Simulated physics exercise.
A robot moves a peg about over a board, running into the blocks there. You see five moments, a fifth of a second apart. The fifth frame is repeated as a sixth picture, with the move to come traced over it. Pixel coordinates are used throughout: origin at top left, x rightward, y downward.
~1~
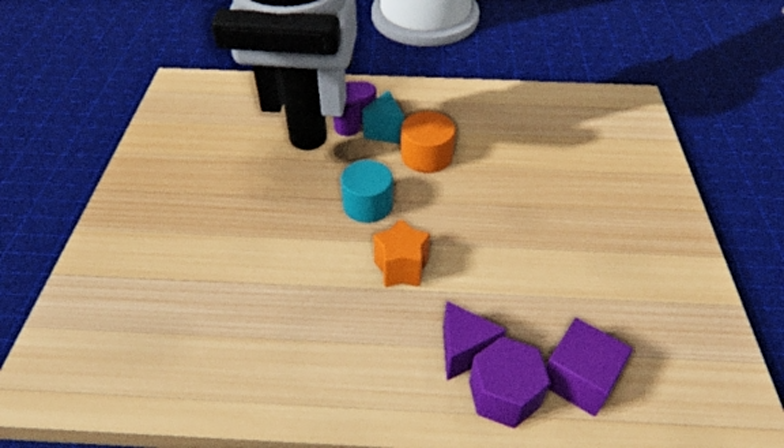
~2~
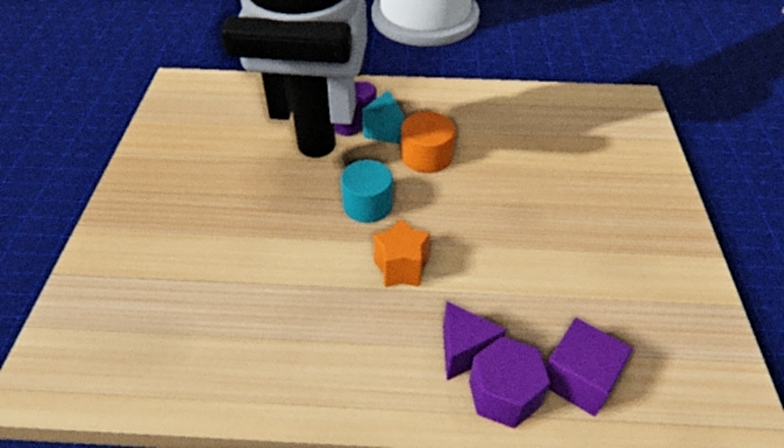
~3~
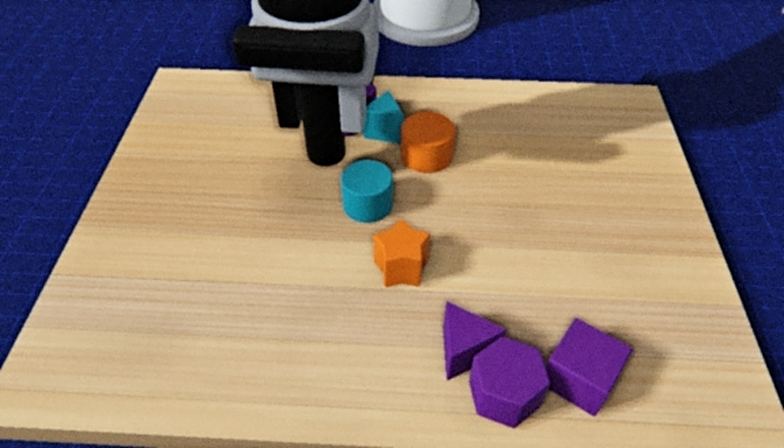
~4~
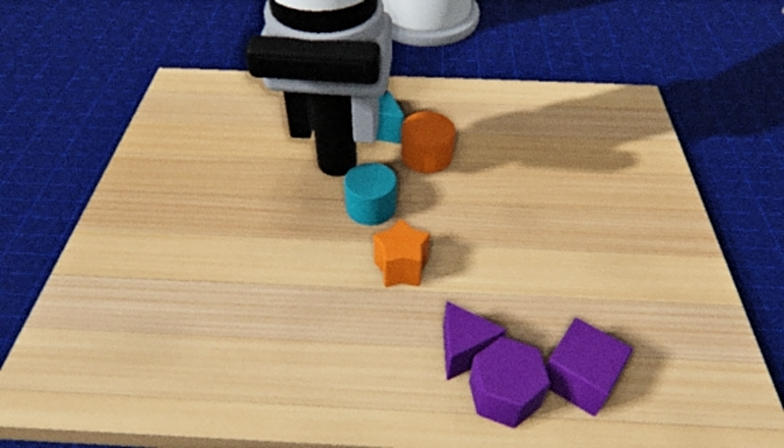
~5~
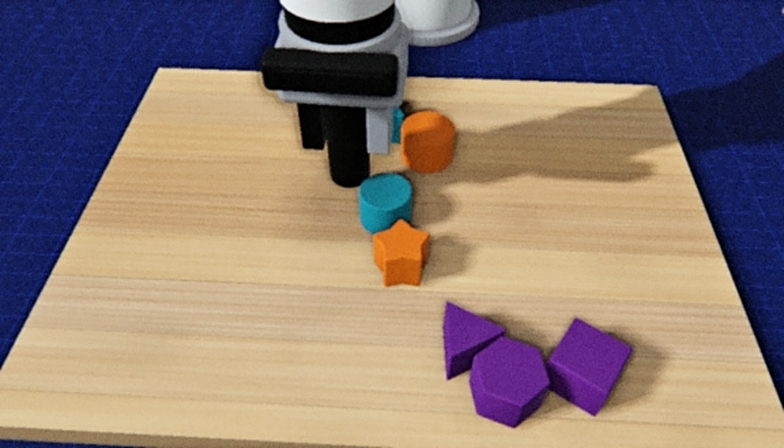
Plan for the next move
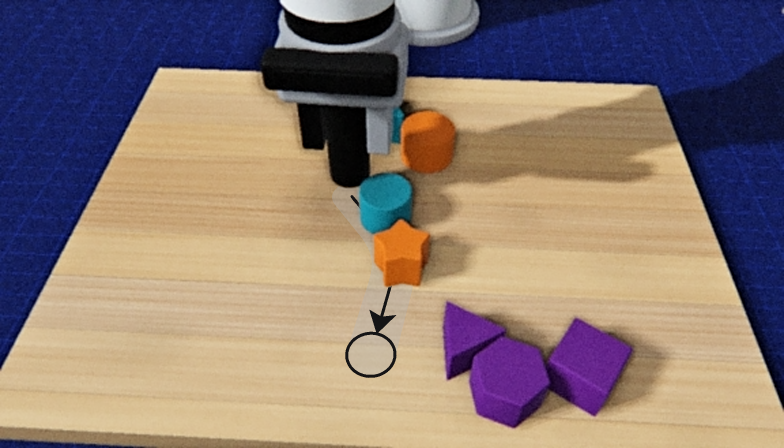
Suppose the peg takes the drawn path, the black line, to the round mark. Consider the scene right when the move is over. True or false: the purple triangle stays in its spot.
True.
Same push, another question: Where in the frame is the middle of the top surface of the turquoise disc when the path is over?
Its top face will be centred at roughly (442, 222).
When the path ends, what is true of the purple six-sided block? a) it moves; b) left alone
My answer is option b.
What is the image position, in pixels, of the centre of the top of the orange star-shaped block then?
The middle of its upper face should be somewhere near (430, 289).
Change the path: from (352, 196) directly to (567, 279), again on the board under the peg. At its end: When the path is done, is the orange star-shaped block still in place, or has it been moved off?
If the peg follows that path, the orange star-shaped block ends up shifted.
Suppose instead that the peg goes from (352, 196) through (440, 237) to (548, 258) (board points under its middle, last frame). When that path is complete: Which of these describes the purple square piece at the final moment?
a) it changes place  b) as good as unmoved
That would be b.
Drawn move, from (352, 196) via (385, 237) and (389, 291), ending at (371, 354).
On the path given first. One third of the way, peg (385, 218); turquoise disc (434, 218); orange star-shaped block (416, 253), turned 60° clockwise.
Two thirds of the way, peg (388, 273); turquoise disc (442, 222); orange star-shaped block (430, 283), turned 45° clockwise.
At the end, peg (370, 336); turquoise disc (442, 222); orange star-shaped block (430, 289), turned 20° clockwise; purple triangle still; purple six-sided block still.
